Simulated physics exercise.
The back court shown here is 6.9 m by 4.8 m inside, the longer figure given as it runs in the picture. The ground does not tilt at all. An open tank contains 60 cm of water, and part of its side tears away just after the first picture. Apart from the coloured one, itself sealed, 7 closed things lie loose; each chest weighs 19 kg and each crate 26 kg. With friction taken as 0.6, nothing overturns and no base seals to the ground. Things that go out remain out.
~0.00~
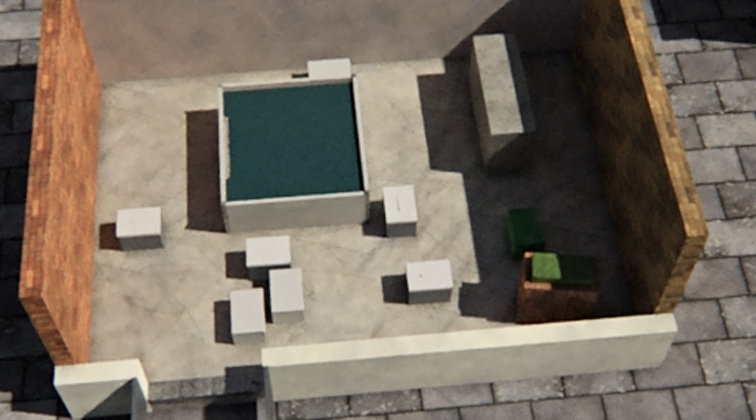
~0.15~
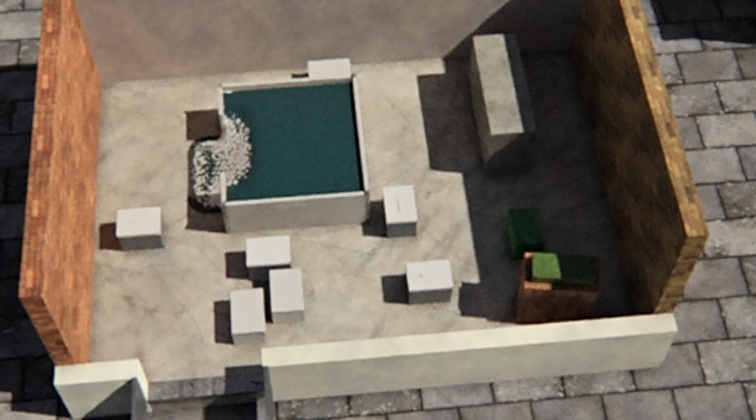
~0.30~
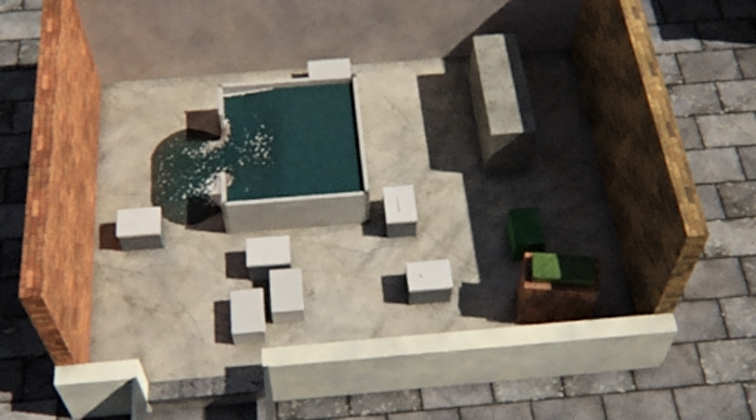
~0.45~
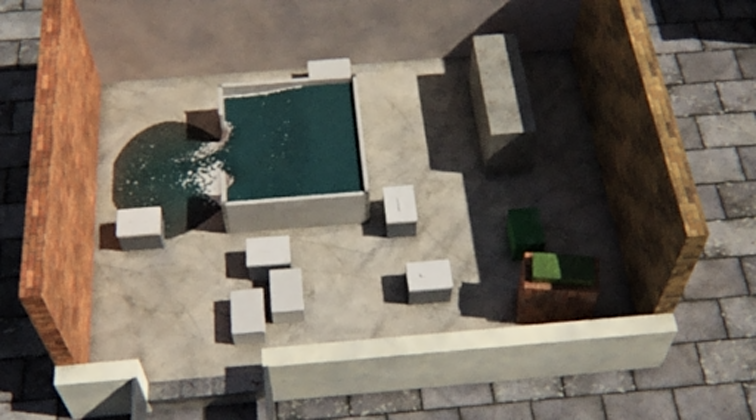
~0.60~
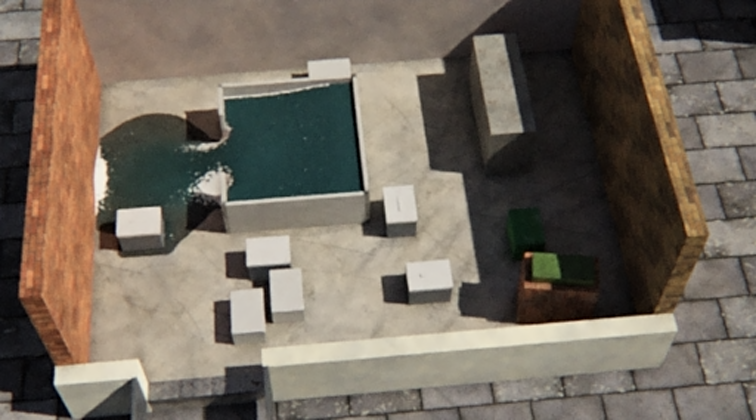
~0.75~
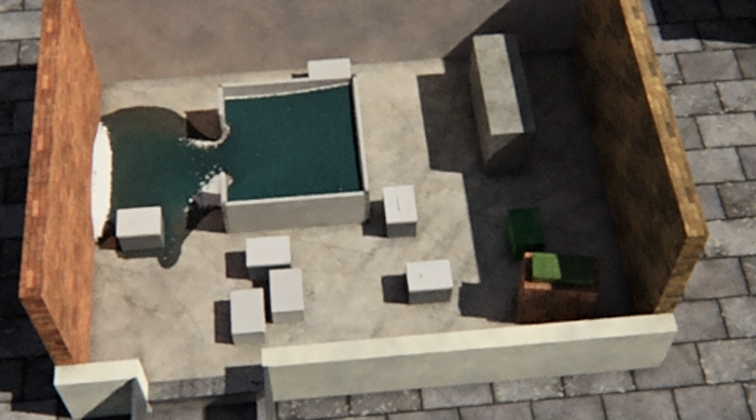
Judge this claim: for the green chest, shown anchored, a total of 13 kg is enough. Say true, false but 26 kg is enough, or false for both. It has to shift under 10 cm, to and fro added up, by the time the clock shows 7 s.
True.
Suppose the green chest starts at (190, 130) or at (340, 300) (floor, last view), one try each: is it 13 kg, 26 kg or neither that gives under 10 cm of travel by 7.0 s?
In turn: Both fail; the lighter suffices.
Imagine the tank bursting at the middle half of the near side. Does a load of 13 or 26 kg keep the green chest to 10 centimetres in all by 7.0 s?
In that case just the heavier mass works.
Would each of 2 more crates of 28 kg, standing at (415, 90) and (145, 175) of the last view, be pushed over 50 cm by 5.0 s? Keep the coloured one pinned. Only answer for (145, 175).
Answer: Over.
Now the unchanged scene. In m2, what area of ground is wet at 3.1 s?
At that time the wet patch spans about 14 m2.
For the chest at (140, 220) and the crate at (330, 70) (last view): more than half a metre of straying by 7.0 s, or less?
The first is over the limit and the second is over the limit.
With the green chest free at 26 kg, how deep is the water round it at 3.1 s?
0 cm, roughly.
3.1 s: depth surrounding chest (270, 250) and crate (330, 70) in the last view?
I'd estimate 0 cm for the first and 9 cm for the second.
After 1.4 s the green chest would be 0 cm from its start with 13 kg and 0 cm from its start with 26 kg; 0 cm of water round it then.
After 3.1 s the green chest would be 0 cm from its start with 13 kg and 0 cm from its start with 26 kg; 0 cm of water round it then.
After 4.9 s the green chest would be 0 cm from its start with 13 kg and 0 cm from its start with 26 kg; 0 cm of water round it then.
After 7.0 s the green chest would be 0 cm from its start with 13 kg and 0 cm from its start with 26 kg; 2 cm of water round it then.
